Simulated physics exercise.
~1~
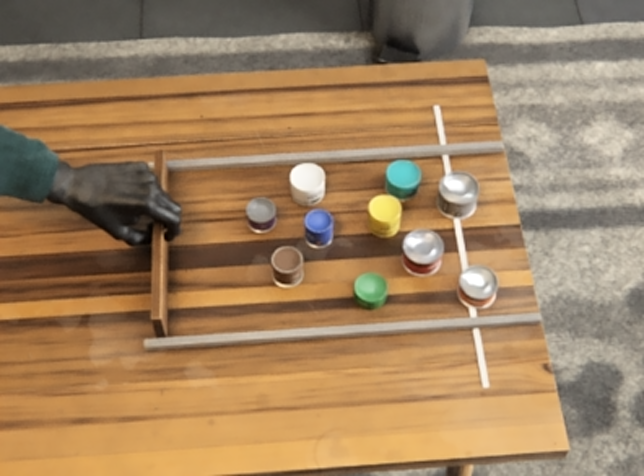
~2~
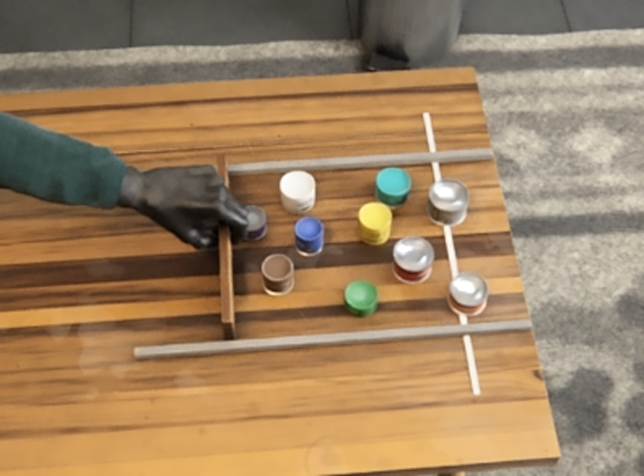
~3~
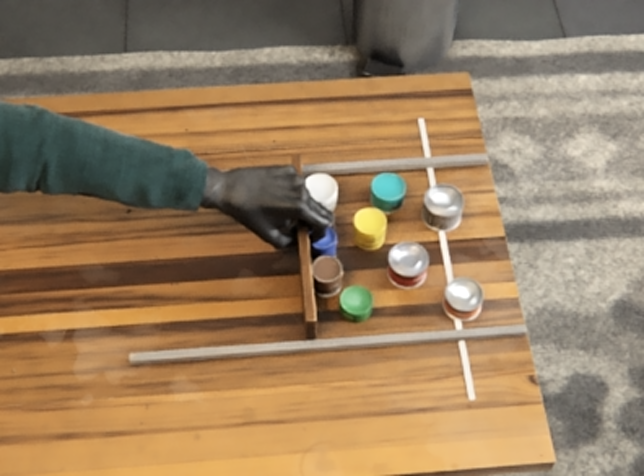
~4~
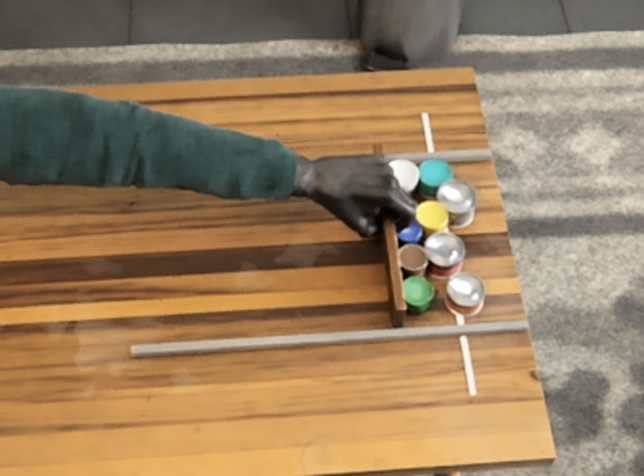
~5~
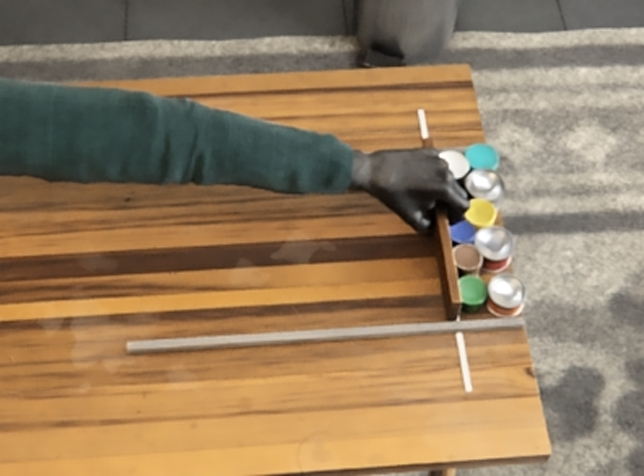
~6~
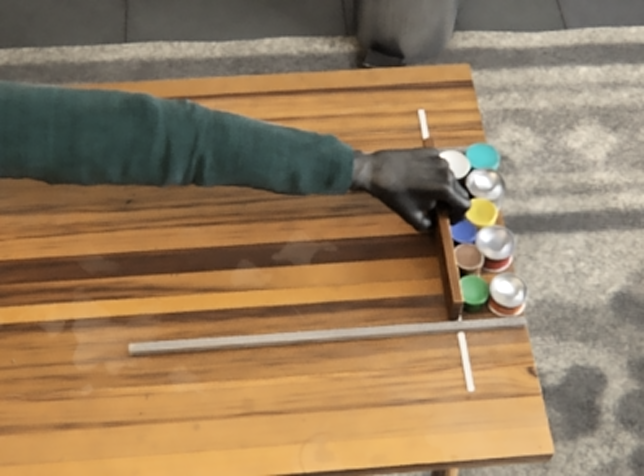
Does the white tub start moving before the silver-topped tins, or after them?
The white tub starts moving first. The silver-topped tins stay still until the board has pushed the nearer pots up to them.
